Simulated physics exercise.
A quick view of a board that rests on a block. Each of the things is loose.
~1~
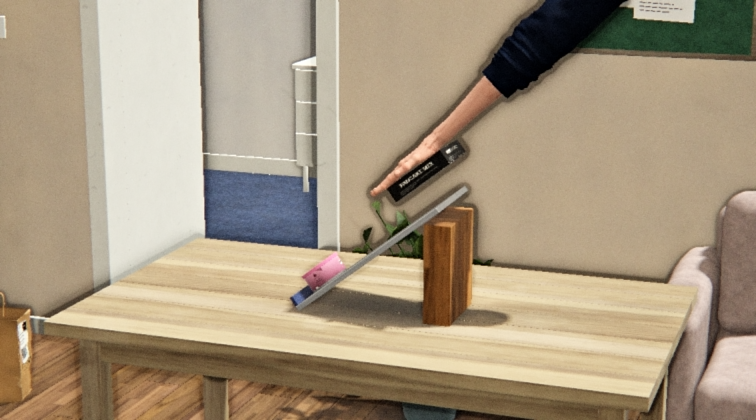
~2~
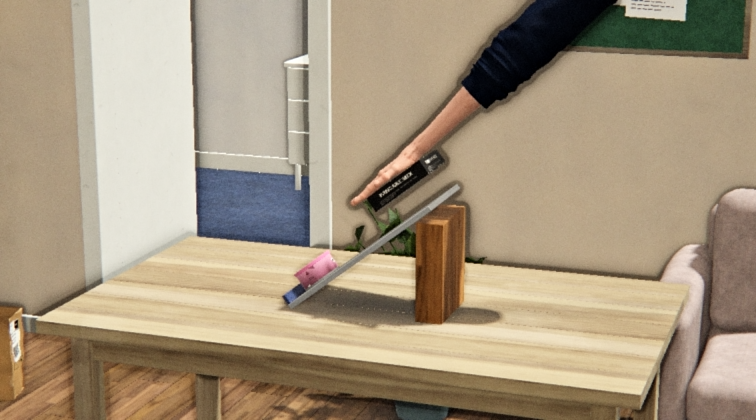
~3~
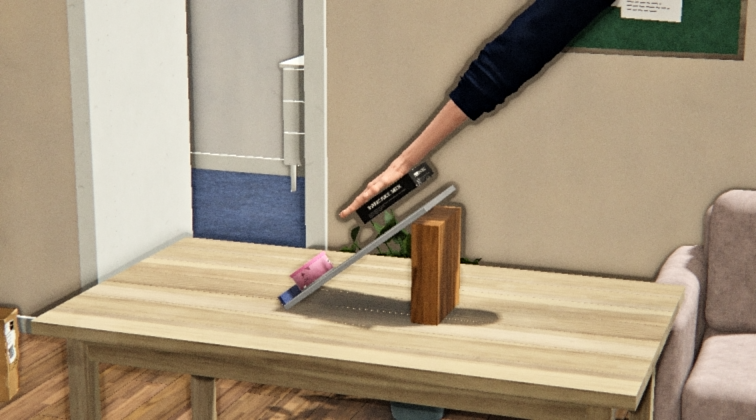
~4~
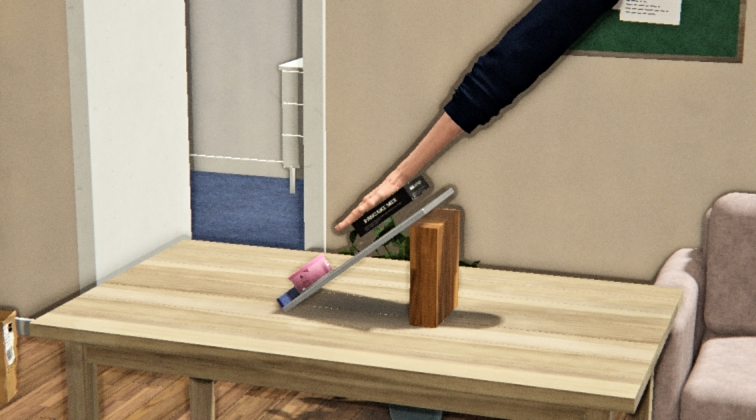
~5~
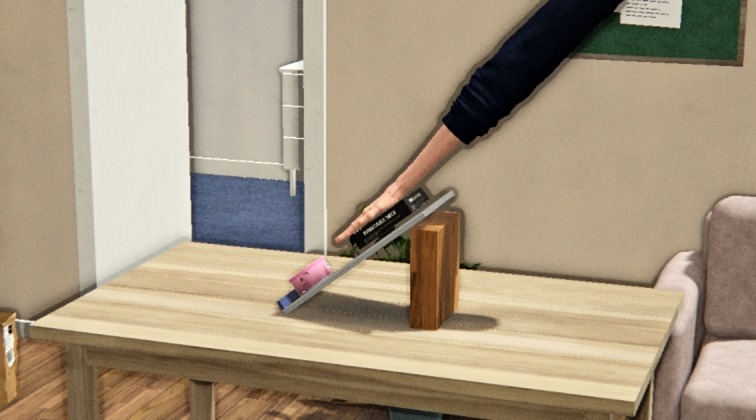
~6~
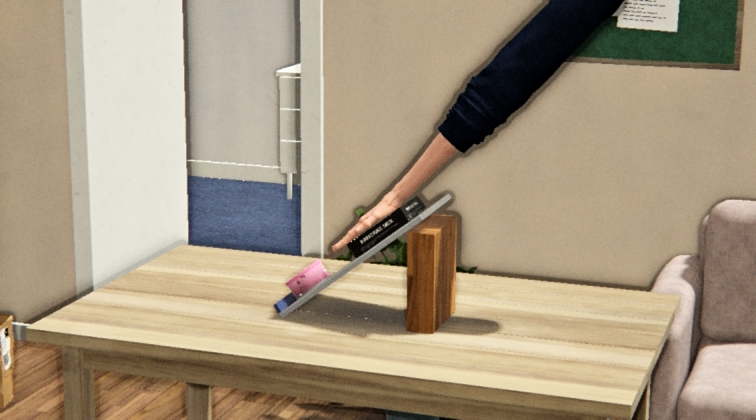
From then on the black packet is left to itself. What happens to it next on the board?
It heads for the low end.
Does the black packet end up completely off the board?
At the end, the black packet remains up there.
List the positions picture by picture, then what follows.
On its way; black packet (427, 171); pink tub (325, 273), in the first frame.
On its way; black packet (406, 180); pink tub (317, 271), in the second frame.
On its way; black packet (395, 193); pink tub (313, 272), in the third frame.
On its way; black packet (391, 206); pink tub (311, 274), in the fourth frame.
On its way; black packet (390, 218); pink tub (311, 277), in the fifth frame.
Set down, still held; black packet (387, 227); pink tub (308, 280), in the sixth frame.
Then, 0.30 s later than the last frame, black packet moved a little near (363, 244).
Then, 0.40 s later than the last frame, black packet moved about its own width near (355, 250).
When it is over, moved from the start, black packet; pink tub as before. End places, in pixels of the last picture, black packet near (353, 251). The black packet runs down the board.
